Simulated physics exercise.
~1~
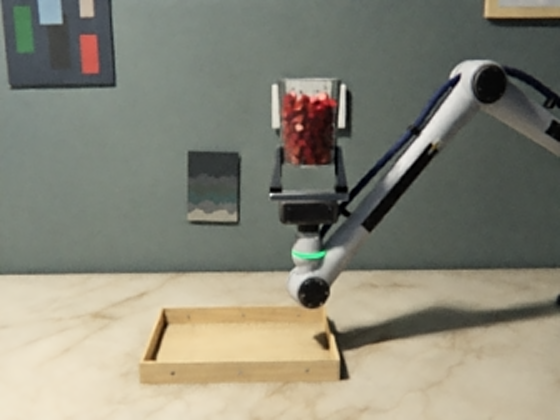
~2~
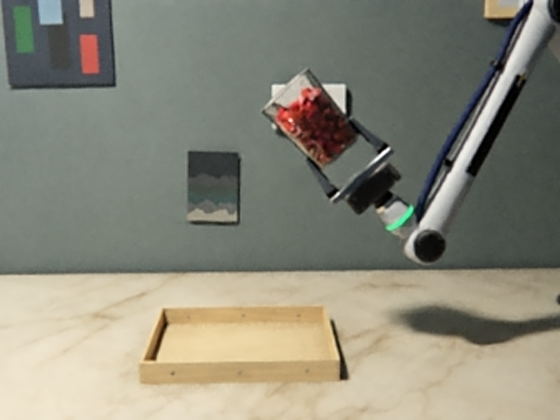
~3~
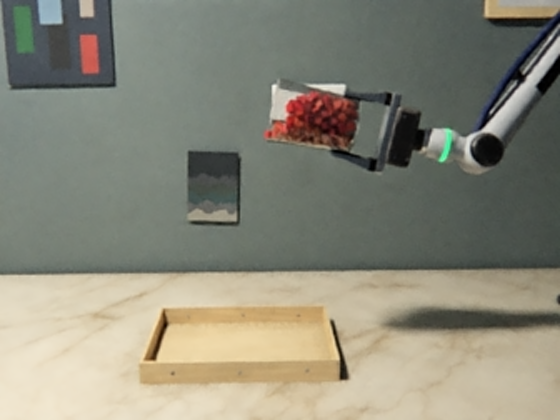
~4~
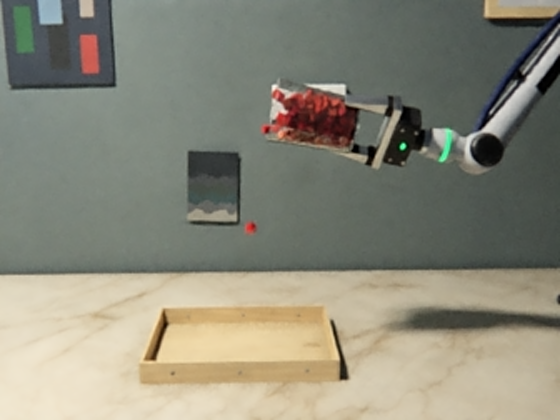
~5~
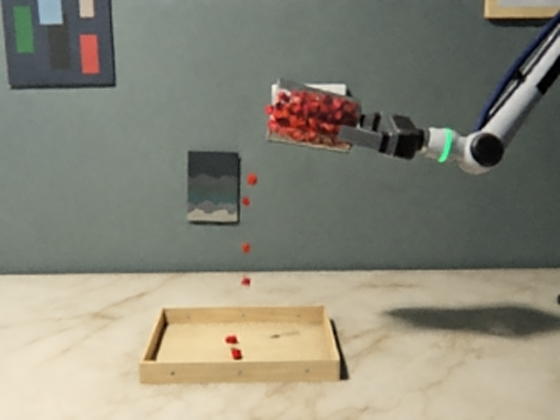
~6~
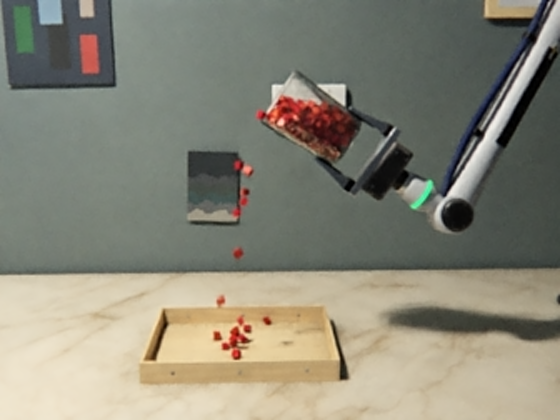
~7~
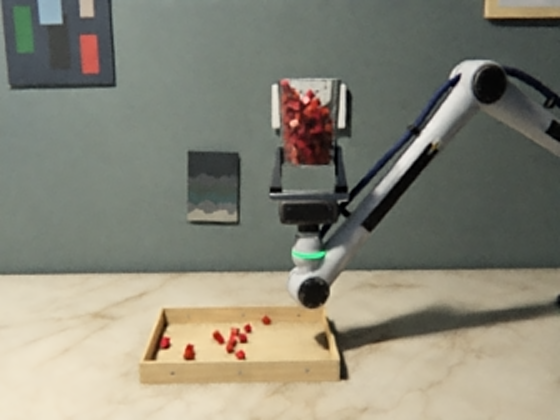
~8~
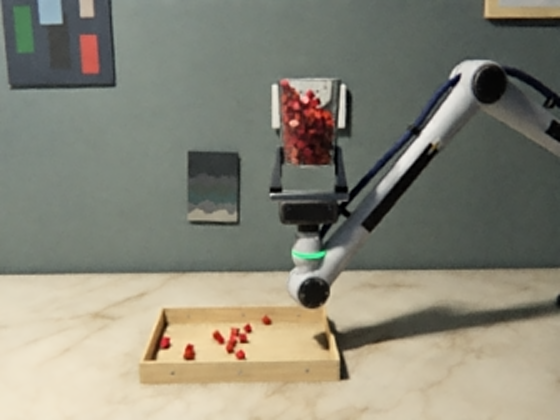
A robotic arm tipped a clear cup of red vegetable dice onto its side toward the left and rolled it, sending a few pieces tumbling into the wooden tray below, then turned it upright again, still mostly full.
